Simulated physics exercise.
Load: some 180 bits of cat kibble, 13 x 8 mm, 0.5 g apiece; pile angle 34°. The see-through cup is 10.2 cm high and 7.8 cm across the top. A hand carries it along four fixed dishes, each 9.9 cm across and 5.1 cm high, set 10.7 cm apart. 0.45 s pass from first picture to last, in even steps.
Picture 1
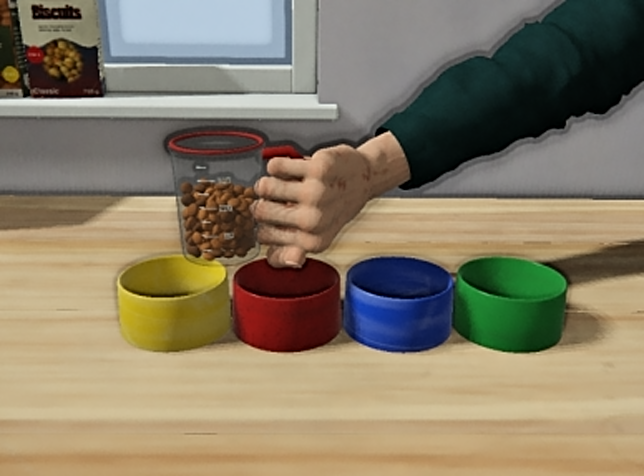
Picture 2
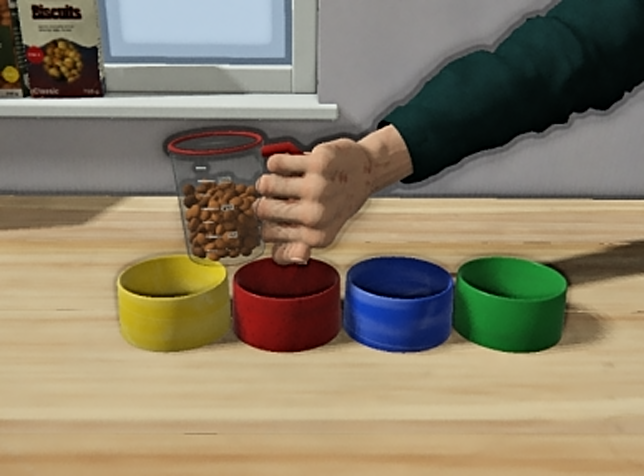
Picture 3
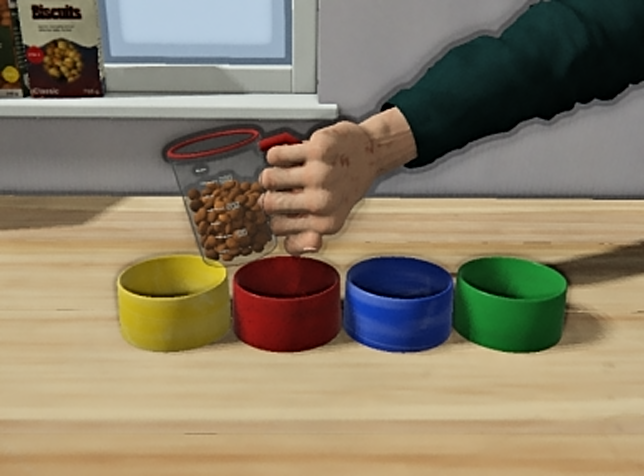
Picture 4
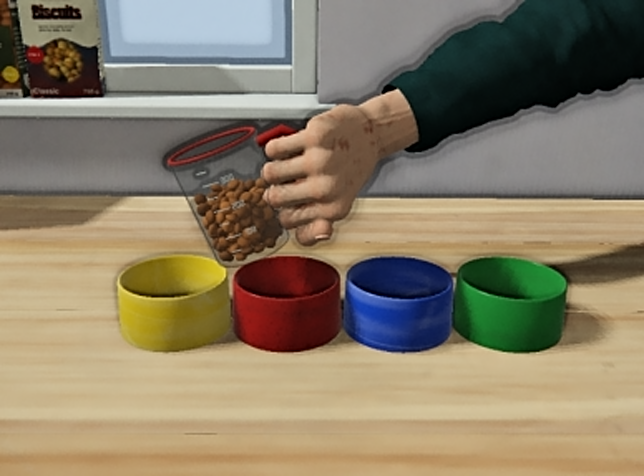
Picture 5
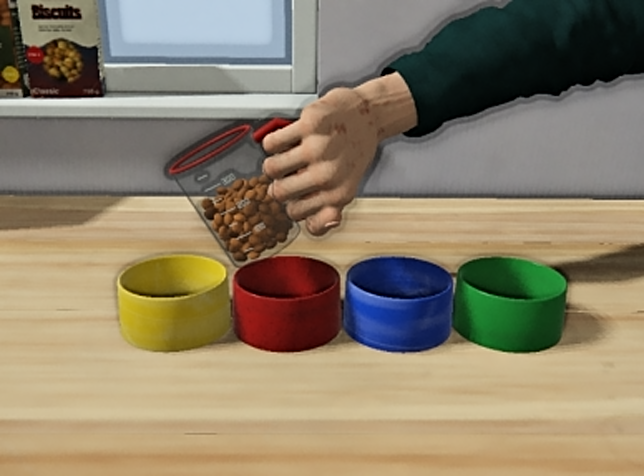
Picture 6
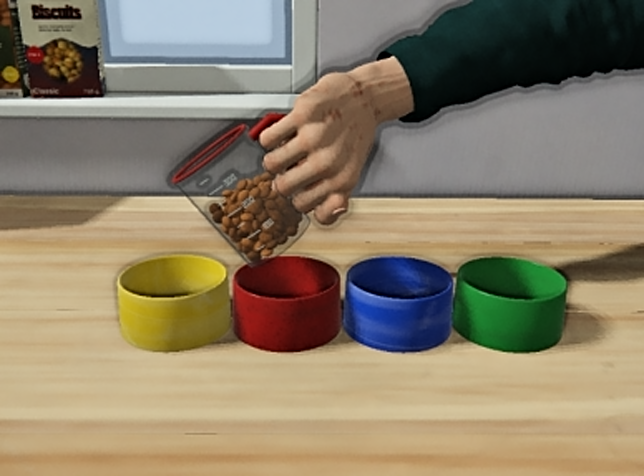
A hand steadily tilts a clear cup of brown kibble leftward above four colored dishes.
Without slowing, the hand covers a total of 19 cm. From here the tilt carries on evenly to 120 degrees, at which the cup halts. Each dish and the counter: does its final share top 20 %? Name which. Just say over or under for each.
Outcome: Red: It should get past the one-in-five mark, blue: It should not get past the one-in-five mark, green: It should not get past the one-in-five mark, yellow: It should not get past the one-in-five mark, counter: It should not get past the one-in-five mark.
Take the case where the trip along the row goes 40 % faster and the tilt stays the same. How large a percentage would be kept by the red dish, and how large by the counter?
Shares - red 100, counter 0.
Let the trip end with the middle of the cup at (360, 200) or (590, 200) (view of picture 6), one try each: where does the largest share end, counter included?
First try: Red; second try: Red.
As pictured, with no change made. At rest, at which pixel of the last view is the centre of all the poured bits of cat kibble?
Centre at rest: Approx. (277, 305) px.
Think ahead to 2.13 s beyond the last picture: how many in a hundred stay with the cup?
0 %.
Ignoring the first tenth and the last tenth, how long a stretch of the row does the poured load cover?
Length: Approx. 6 cm.
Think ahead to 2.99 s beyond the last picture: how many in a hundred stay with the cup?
Around 0 in a hundred.
Then, 1.28 s after the last picture, tilt 120 degrees; cup holds 5 %, red 85 %, yellow 5 %.
Then, 2.13 s after the last picture, tilt 120 degrees; cup holds 0 %, red 95 %, yellow 5 %.
Then, 2.99 s after the last picture, tilt 120 degrees; cup holds 0 %, red 95 %, yellow 5 %.
In the end, red 95 %, blue 0 %, green 0 %, yellow 5 %, counter 5 %.
